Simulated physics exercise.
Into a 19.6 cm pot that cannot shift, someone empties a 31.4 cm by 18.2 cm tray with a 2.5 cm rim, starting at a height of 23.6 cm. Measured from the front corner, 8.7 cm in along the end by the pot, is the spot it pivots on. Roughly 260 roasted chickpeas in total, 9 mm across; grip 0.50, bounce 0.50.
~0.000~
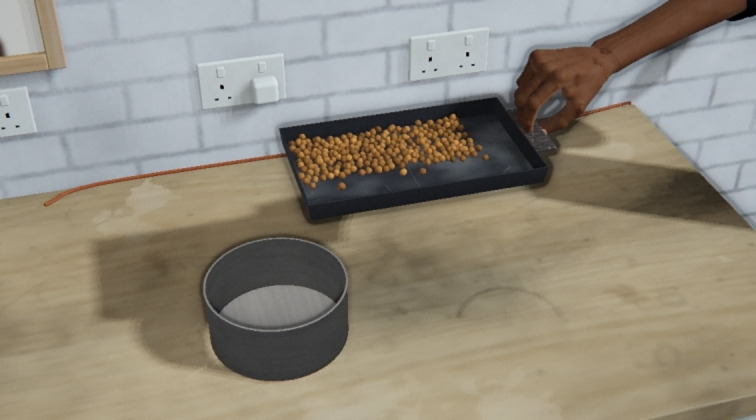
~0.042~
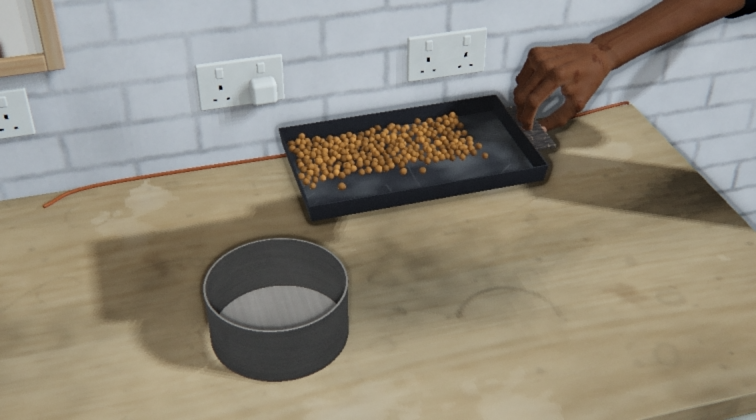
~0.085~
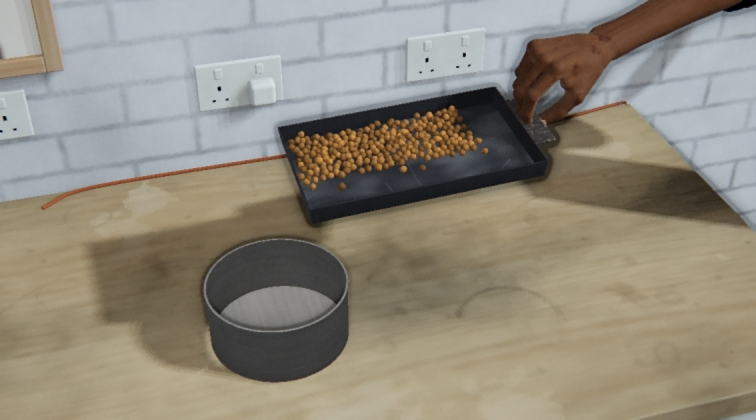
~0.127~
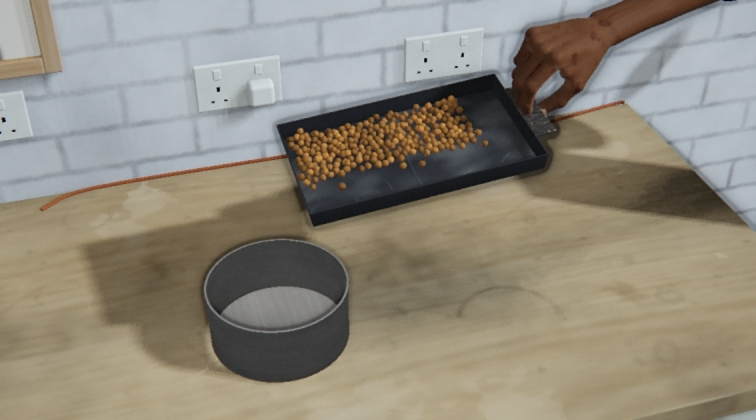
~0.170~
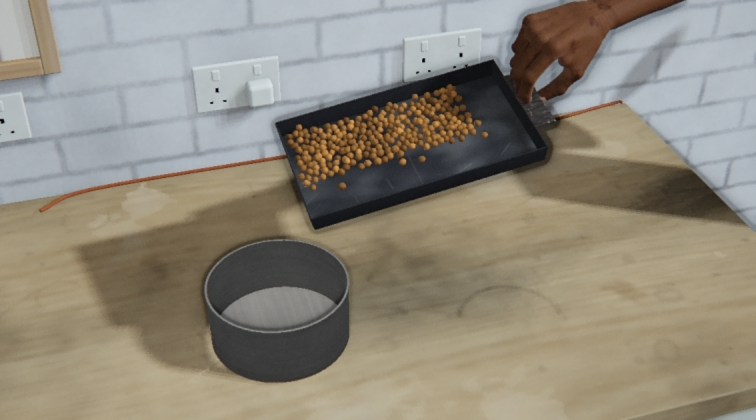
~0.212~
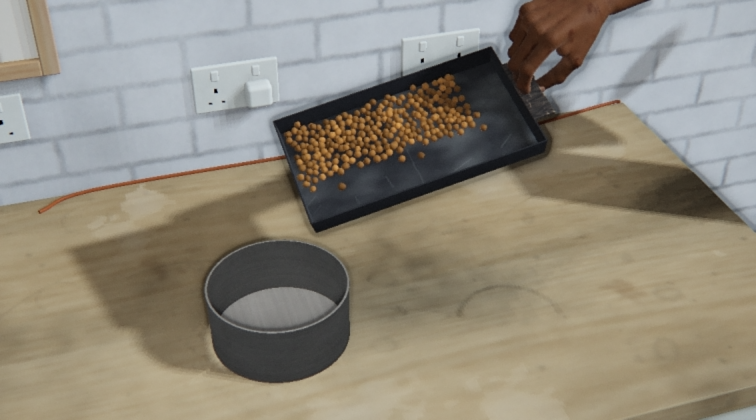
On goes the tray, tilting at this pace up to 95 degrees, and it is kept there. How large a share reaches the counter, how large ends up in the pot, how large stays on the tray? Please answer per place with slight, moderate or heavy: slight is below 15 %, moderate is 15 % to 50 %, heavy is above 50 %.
Per place: Counter moderate, pot heavy, tray slight.
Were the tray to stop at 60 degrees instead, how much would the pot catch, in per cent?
Roughly 10 %.
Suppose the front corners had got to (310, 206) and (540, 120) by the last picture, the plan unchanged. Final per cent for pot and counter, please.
That works out as pot 80 and counter 15.
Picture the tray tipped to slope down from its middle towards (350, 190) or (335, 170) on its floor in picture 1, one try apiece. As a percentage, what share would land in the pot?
Estimate: Some 80 % and some 70 % respectively.
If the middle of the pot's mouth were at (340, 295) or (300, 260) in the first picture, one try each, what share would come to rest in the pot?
First try around 95 %, second around 40 %.
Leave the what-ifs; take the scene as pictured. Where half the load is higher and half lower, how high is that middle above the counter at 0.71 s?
I'd put it near 24 cm.
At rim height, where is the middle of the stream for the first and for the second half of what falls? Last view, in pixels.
First half close to (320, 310), second half close to (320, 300).
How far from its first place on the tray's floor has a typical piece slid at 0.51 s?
Roughly 9 cm.
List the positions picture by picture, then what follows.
Tray tilt 0 degrees, front corners at (311, 204) and (545, 166); middle of the pieces at (381, 151); pot at (276, 282), in the first picture.
Tray tilt 1 degrees, front corners at (311, 205) and (545, 164); middle of the pieces at (381, 150), in the second picture.
Tray tilt 4 degrees, front corners at (311, 208) and (545, 160), lowest corner left front; middle of the pieces at (381, 147), in the third picture.
Tray tilt 8 degrees, front corners at (312, 212) and (545, 153), lowest corner left front; middle of the pieces at (380, 142), in the fourth picture.
Tray tilt 14 degrees, front corners at (312, 216) and (545, 146), lowest corner left front; middle of the pieces at (379, 137), in the fifth picture.
Tray tilt 19 degrees, front corners at (313, 221) and (544, 139), lowest corner left front; middle of the pieces at (378, 132); pot at (278, 283). Its pace works out near 125 degrees a second, in the sixth picture.
Then, at 0.51 s, tilt 56 degrees; the tray holds 100 %, the pot 0 %.
After 0.71 s, tilt 81 degrees; the tray holds 85 %, the pot 0 %.
After 1.03 s, tilt 95 degrees; the tray holds 20 %, the pot 40 %.
At rest (1.9 s), counter 25 %, pot 70 %, tray 5 %.
